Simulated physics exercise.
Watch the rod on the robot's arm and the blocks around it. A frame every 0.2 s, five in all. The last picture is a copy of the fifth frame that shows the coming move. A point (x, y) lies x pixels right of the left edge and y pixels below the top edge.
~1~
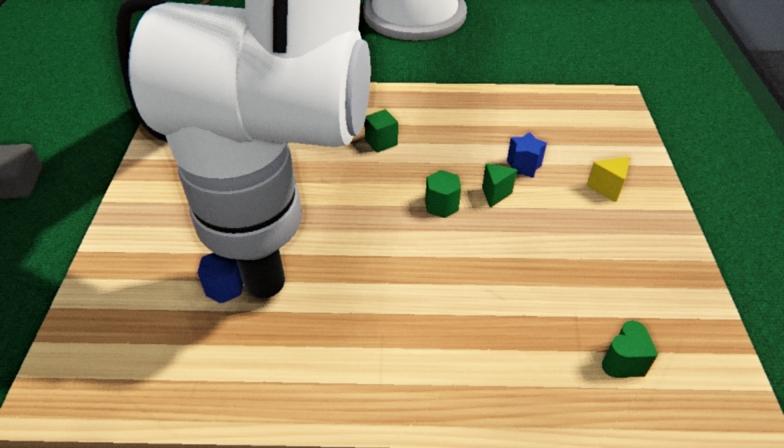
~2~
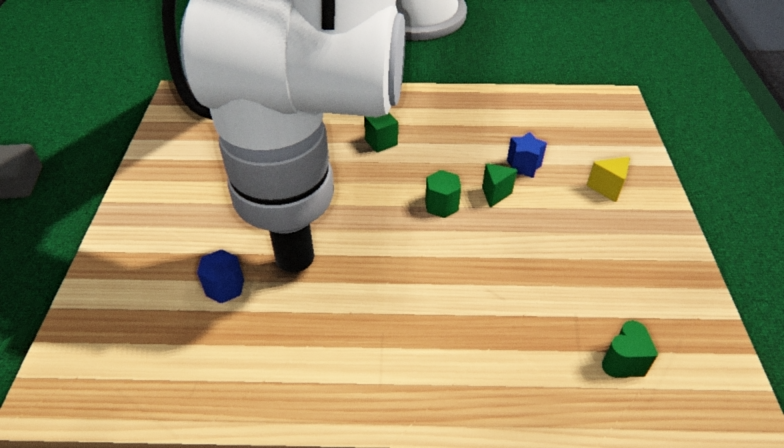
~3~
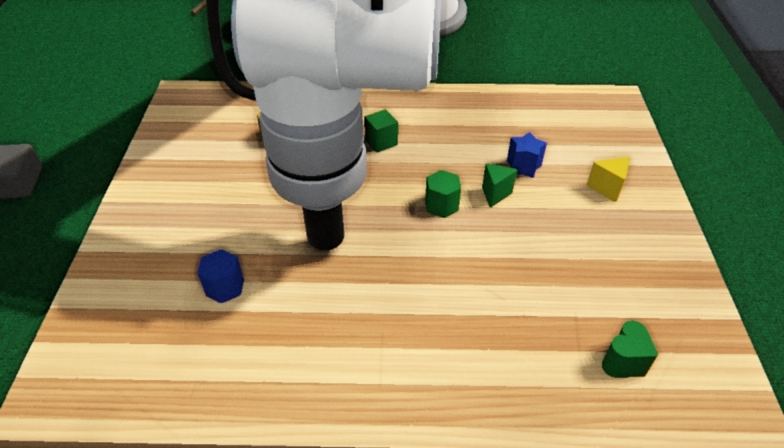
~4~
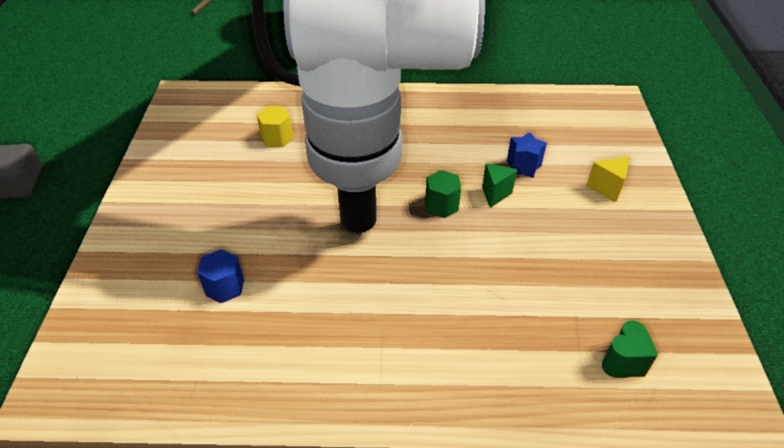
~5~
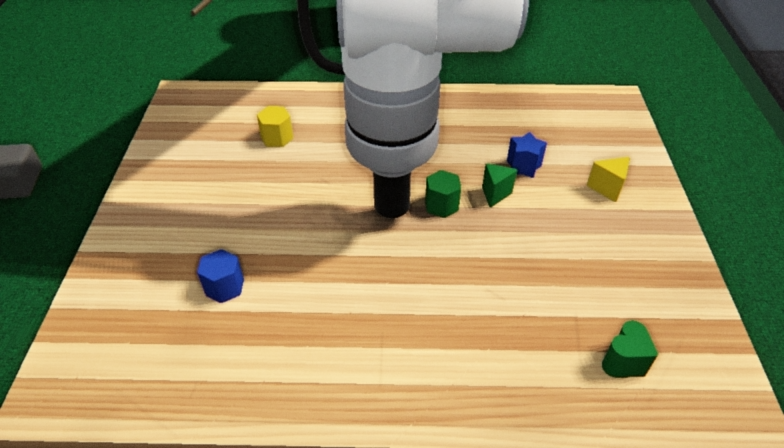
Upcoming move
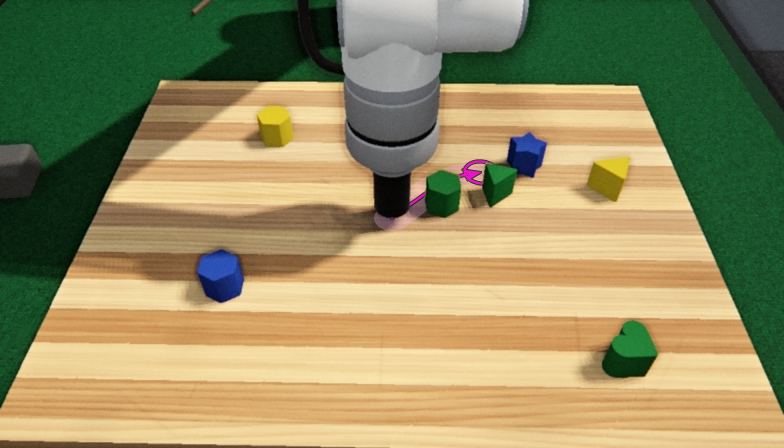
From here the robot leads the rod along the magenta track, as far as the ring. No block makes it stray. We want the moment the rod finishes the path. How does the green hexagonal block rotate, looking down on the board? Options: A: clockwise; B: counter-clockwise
The correct letter is A.
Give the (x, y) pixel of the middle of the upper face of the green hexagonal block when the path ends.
The centre of its top will be at (467, 178).
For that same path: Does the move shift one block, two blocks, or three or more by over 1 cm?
The number is one.
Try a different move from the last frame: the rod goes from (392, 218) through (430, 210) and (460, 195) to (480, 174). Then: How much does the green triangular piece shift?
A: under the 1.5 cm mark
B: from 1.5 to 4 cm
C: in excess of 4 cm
I choose B.
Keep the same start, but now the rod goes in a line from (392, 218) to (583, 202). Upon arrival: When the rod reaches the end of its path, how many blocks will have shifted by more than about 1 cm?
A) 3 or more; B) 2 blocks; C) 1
Choice B: 2 blocks.
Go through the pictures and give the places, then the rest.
In the first frame, rod tip (266, 284); block tops, green hexagonal block (444, 181); green triangular piece (499, 172).
In the second frame, rod (295, 259); blocks unchanged.
In the third frame, rod (326, 238); blocks unchanged.
In the fourth frame, rod (359, 221); blocks unchanged.
In the fifth frame, rod (392, 207); green hexagonal block (444, 181); green triangular piece (499, 172).
Path on the board, from (392, 218) over (419, 198) and (447, 180) to (481, 172).
On the path given first. One third of the way, rod (420, 187); green hexagonal block (455, 179), turned 25° clockwise.
Two thirds of the way, rod (449, 169); green hexagonal block (467, 178), turned 55° clockwise.
At the end, rod (483, 162); green hexagonal block (467, 178), turned 55° clockwise; green triangular piece in place.
